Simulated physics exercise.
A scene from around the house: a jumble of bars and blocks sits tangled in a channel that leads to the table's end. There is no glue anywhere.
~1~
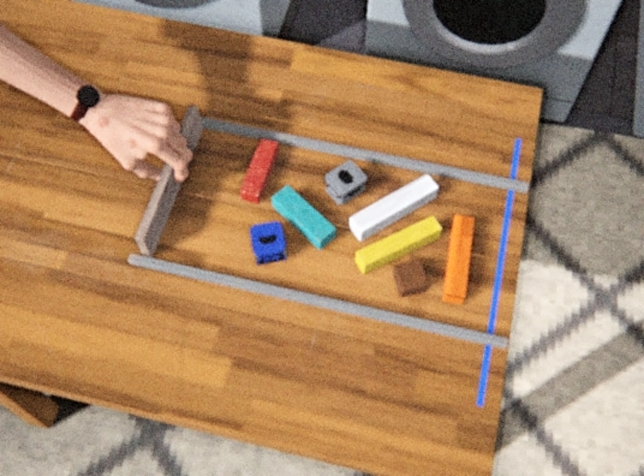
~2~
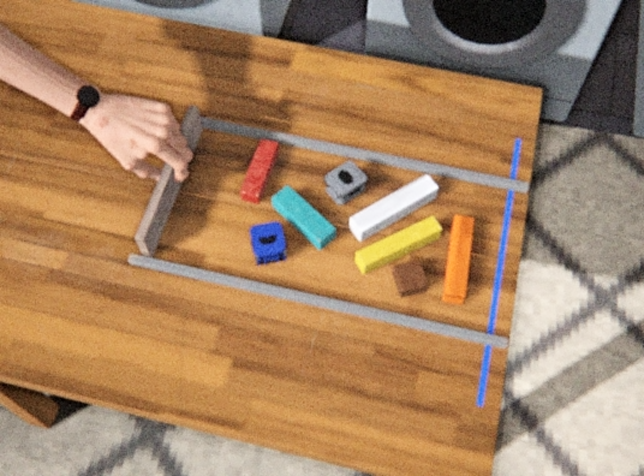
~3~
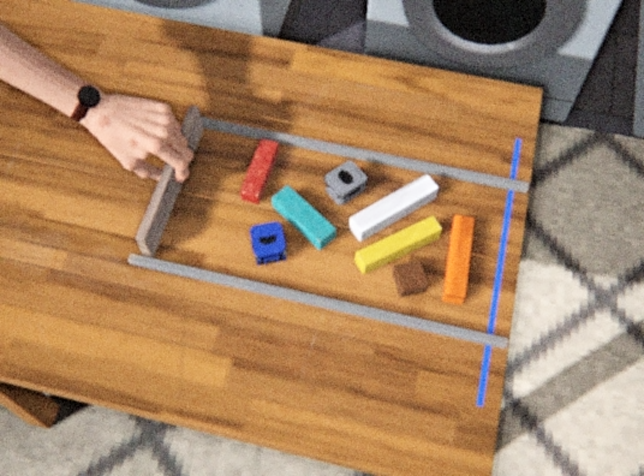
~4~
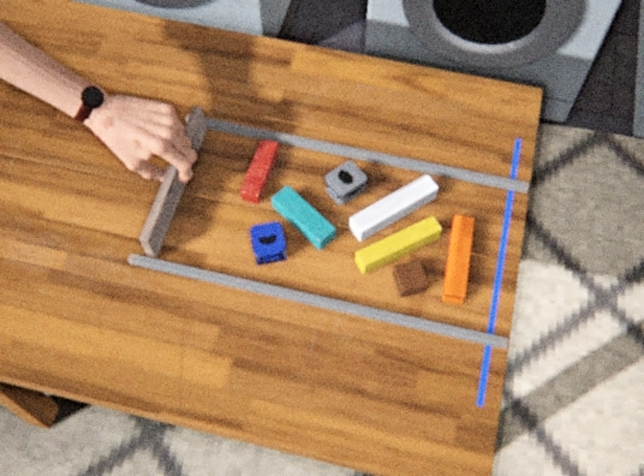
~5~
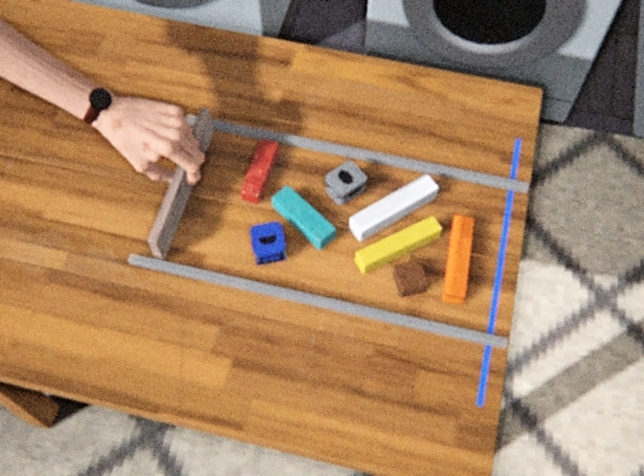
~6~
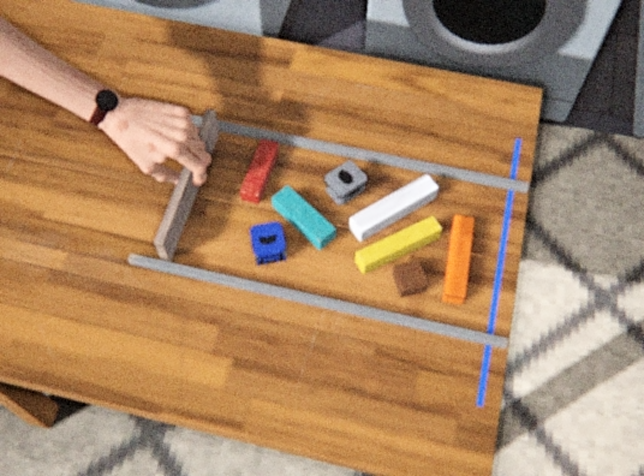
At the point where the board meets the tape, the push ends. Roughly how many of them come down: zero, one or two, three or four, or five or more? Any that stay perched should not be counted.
Five or more.
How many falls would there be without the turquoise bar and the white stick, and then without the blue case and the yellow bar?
The number fallen is 4, and in the other try 5.
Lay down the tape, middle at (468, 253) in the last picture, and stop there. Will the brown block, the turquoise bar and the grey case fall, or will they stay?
What happens: The brown block goes down, the turquoise bar does not come off, the grey case does not come off.
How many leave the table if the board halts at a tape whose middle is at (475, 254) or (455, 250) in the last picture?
Respectively 4 and 3.
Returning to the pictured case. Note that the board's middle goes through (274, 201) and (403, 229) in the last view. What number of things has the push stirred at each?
I count 3 first and 8 after.
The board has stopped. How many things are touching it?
Number: 2.
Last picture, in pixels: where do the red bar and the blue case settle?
The red bar comes to rest at (517, 223), and the blue case comes to rest at (512, 304).
Soon after, none off yet; orange stick at rest near (459, 259); brown block moving near (415, 282); yellow bar displaced a little near (405, 255).
In the end, the number that fall off is five or more; gone, turquoise bar, grey case, white stick, yellow bar, brown block and orange stick.
